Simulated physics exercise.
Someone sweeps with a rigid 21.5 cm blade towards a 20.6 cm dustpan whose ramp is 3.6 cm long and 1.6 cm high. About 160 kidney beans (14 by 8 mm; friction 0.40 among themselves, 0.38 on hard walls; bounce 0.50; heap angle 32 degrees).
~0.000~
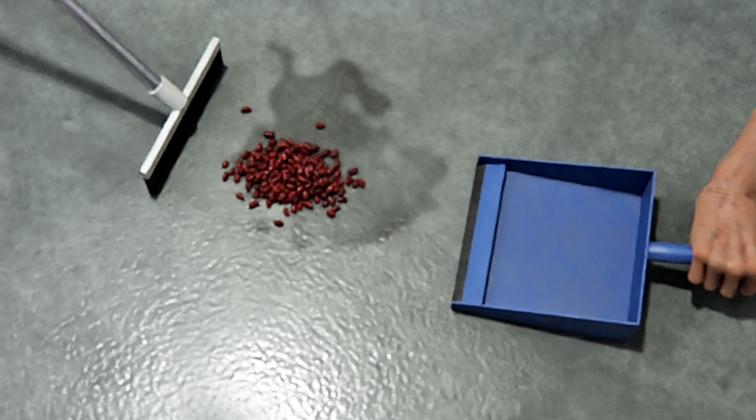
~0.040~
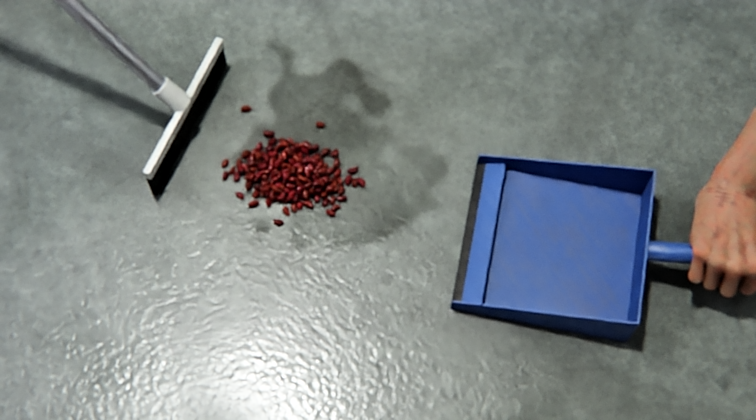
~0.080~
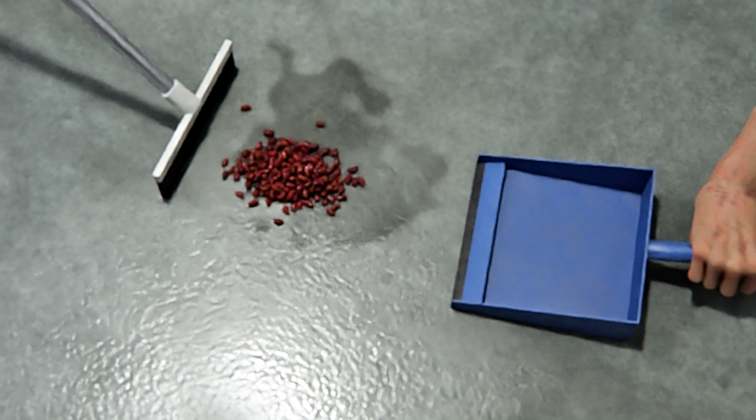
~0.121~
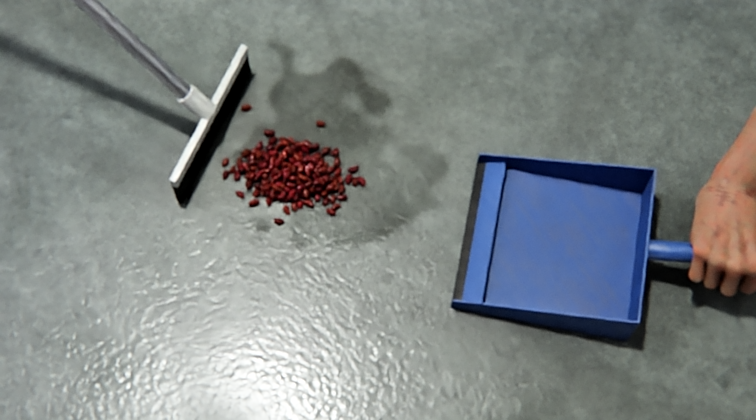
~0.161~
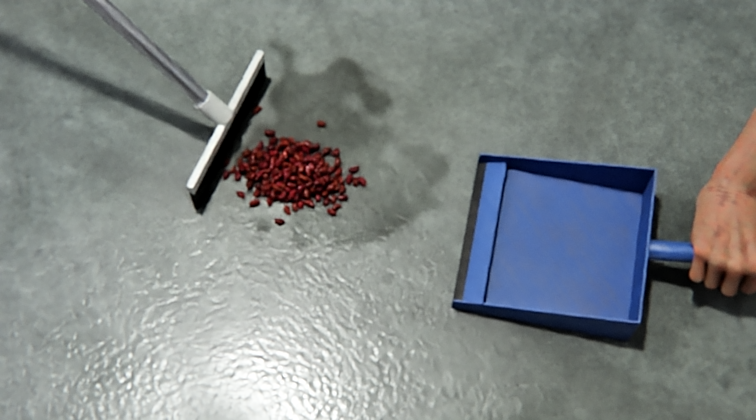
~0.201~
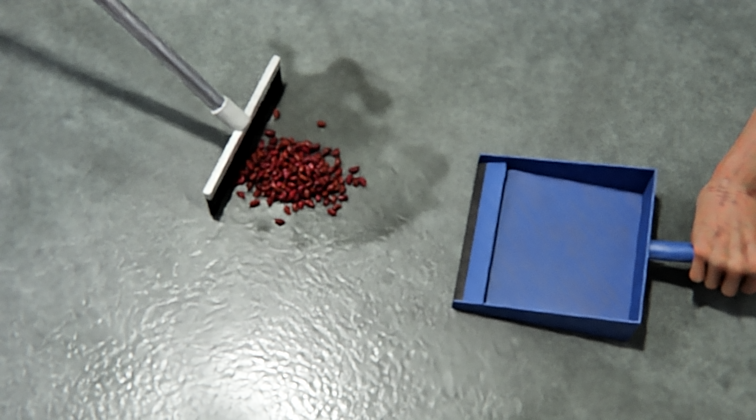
To begin with, a white-edged blade on a metal pole stands left of a heap of dark red beans on a gray floor, while a hand holds a blue dustpan at right. The blade slides rightward and slightly down, reaches the heap and nudges its left edge; the dustpan stays still.
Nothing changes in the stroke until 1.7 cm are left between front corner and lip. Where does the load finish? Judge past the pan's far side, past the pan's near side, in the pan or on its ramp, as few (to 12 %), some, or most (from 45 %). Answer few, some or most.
Far side: Few, near side: Few, pan: Some.
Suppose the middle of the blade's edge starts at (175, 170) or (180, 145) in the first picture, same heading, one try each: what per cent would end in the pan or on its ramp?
Some 30 and 25 per cent.
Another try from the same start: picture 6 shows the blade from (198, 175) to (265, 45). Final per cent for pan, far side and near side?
Pan 0, far 15, near 0.
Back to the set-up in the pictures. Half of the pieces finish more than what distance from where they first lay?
Some 24 cm.
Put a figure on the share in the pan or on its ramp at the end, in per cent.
Some 25 per cent.
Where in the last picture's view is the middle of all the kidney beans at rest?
Around (458, 233).
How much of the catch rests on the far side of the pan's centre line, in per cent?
Some 60 per cent.
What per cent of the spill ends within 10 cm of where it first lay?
Some 0 per cent.
Then, at 0.44 s, middle of the blade 17 cm from the lip; 0 % over the lip, far side 5 %, near side 0 %.
Then, at 0.60 s, middle of the blade 8 cm from the lip; 0 % over the lip, far side 5 %, near side 0 %.
After 0.88 s, middle of the blade 4 cm from the lip; 25 % over the lip, far side 5 %, near side 5 %.
By 2.3 s all is still; far side 5 %, near side 5 %, pan 25 %, in front of the lip or behind the blade 70 %.
